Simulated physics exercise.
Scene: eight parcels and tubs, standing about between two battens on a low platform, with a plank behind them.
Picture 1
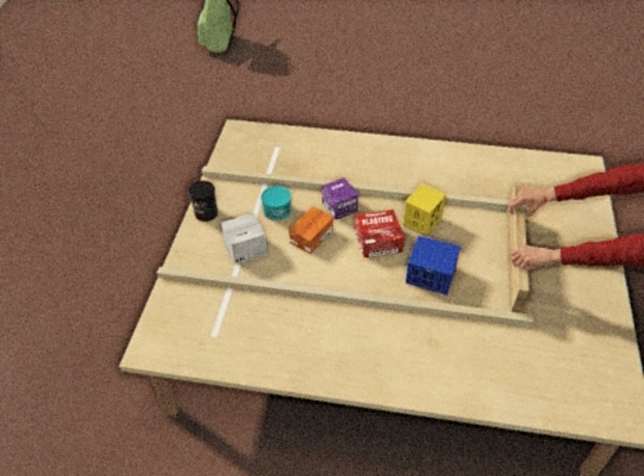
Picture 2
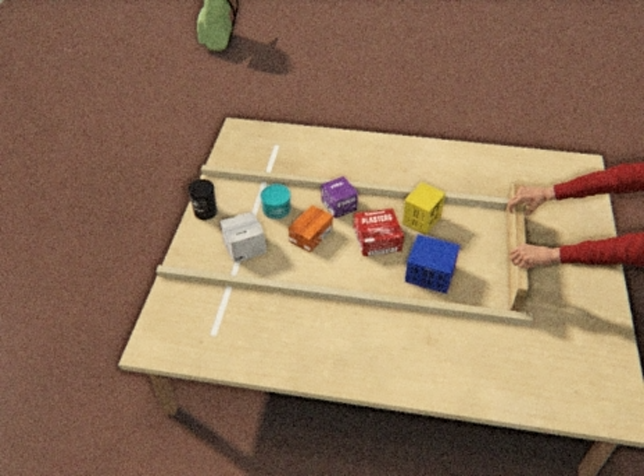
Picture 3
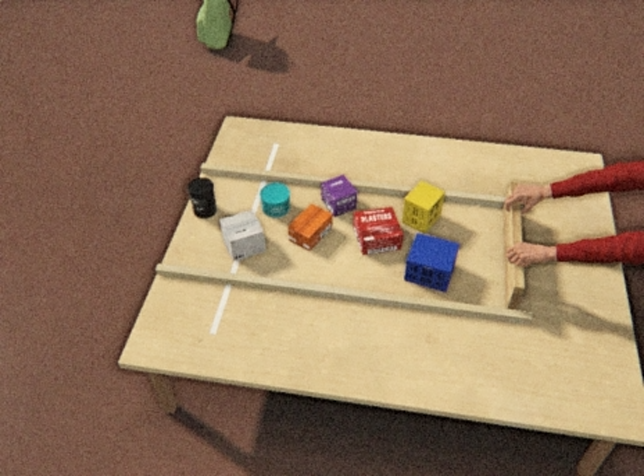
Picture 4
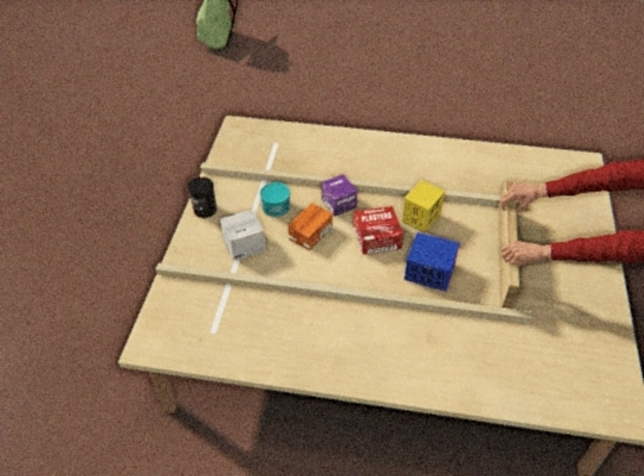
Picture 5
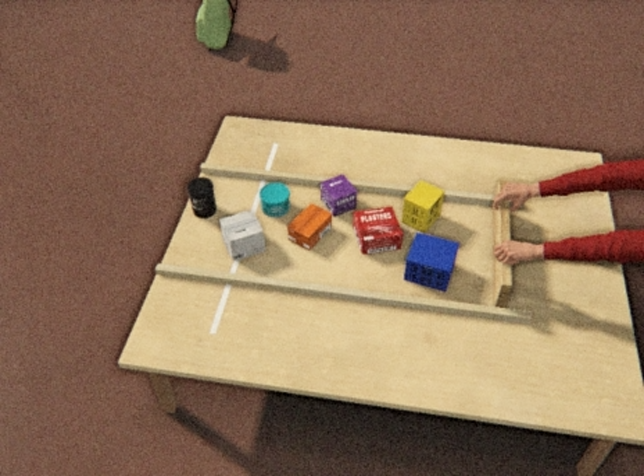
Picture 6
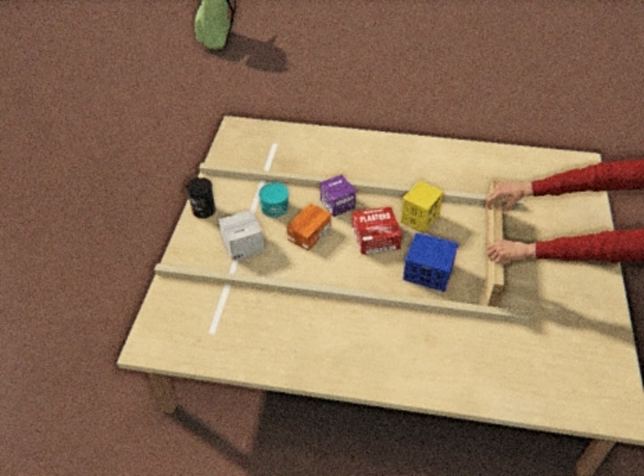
On a low wooden platform, two red-sleeved hands slid a plank slightly left between two battens toward a group of colourful boxes and tubs, which stayed practically still, with a gap remaining before the plank.
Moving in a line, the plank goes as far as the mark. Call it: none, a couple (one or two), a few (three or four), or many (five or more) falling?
Call: A couple.
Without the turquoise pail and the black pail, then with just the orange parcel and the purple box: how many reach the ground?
First try: 1 fallen; other try: 0.
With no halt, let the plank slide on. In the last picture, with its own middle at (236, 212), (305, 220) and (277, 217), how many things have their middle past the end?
First 4, next 0, last 0.
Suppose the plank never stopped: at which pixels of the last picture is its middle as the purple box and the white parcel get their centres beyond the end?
Its middle is about (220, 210) and about (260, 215).
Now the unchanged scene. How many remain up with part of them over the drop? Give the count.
It would come to 2.
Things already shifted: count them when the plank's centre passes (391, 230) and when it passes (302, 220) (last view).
First 4, then 7.
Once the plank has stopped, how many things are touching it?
Result: 2 in all.
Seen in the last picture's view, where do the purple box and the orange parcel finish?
In the last picture the purple box sits at (222, 177) while the orange parcel sits at (180, 229).
A little later, none off yet; black pail at rest near (202, 198); white parcel at rest near (242, 236); turquoise pail at rest near (274, 200).
Next, none off yet; black pail at rest near (202, 198); white parcel shifted about its own width near (194, 243); turquoise pail shifted about its own width near (232, 196).
When it is over, the number that fall off is one or two; down, white parcel and black pail.
